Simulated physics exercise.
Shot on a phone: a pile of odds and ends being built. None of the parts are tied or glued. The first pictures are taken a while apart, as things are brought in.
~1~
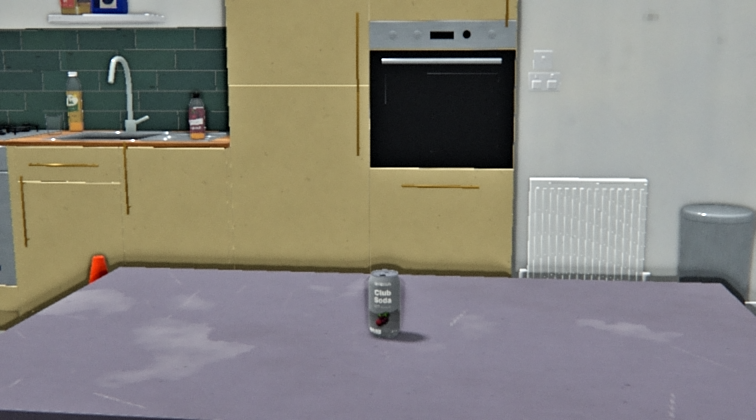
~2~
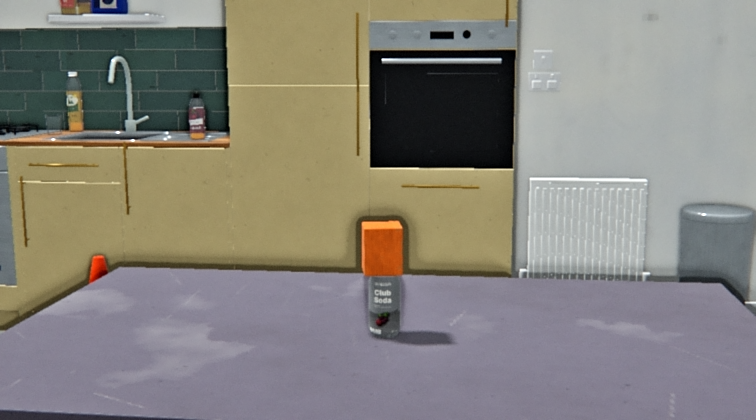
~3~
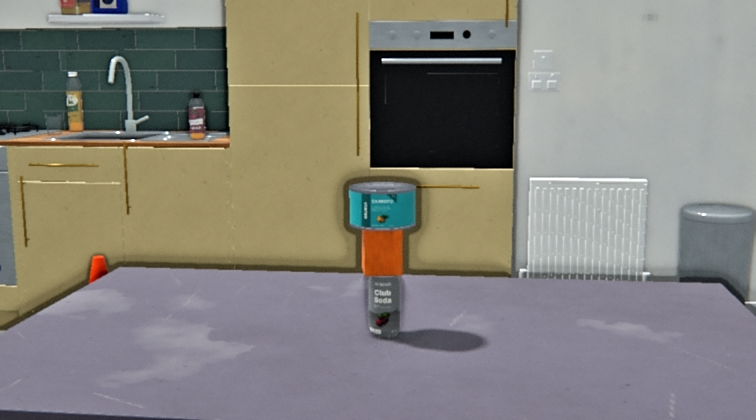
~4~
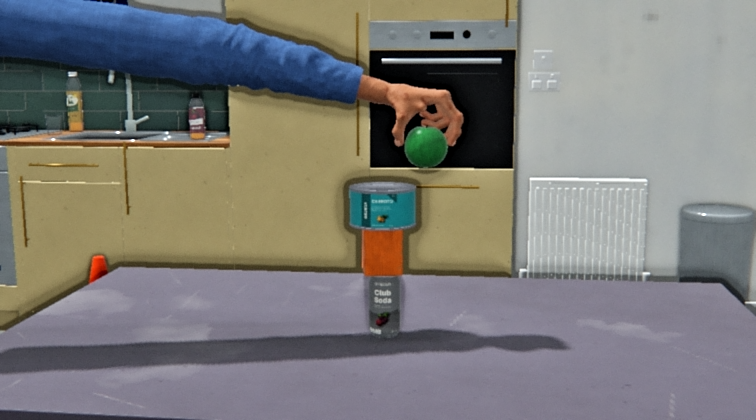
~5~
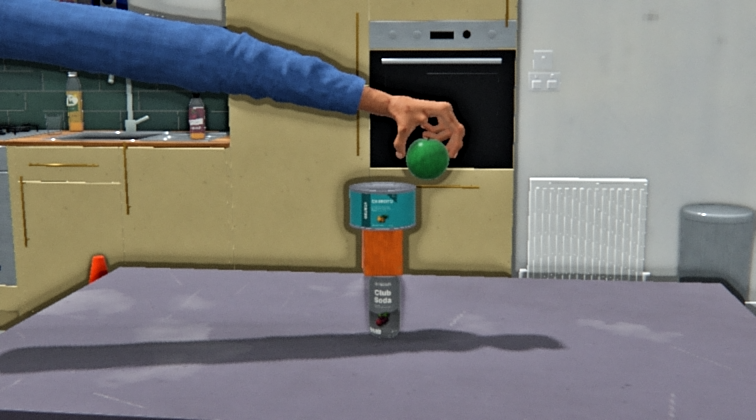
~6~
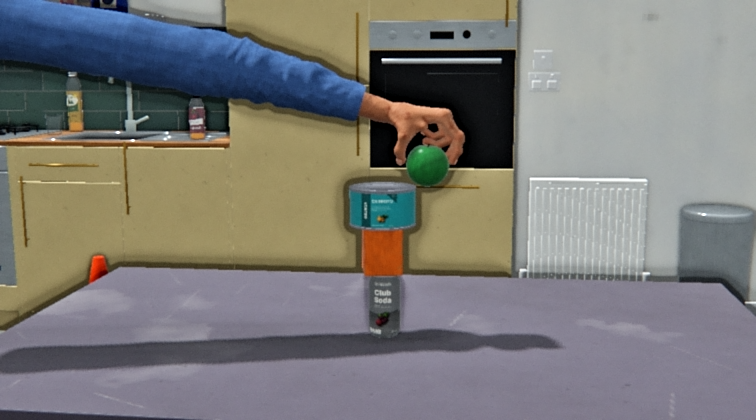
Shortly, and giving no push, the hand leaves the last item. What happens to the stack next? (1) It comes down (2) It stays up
1, it comes down.
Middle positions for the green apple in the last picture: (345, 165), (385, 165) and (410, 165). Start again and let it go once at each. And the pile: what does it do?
First, it loses its balance; second, it holds; third, it holds.
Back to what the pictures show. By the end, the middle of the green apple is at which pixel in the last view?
Near (465, 316).
Then, 0.30 s later than the last frame, green apple now fallen.
Then, 0.40 s later than the last frame, things are still on the move.
When it is over, fallen, green apple; the other 3 as before. End places, in pixels of the last picture, green apple near (465, 316). The pile comes apart.
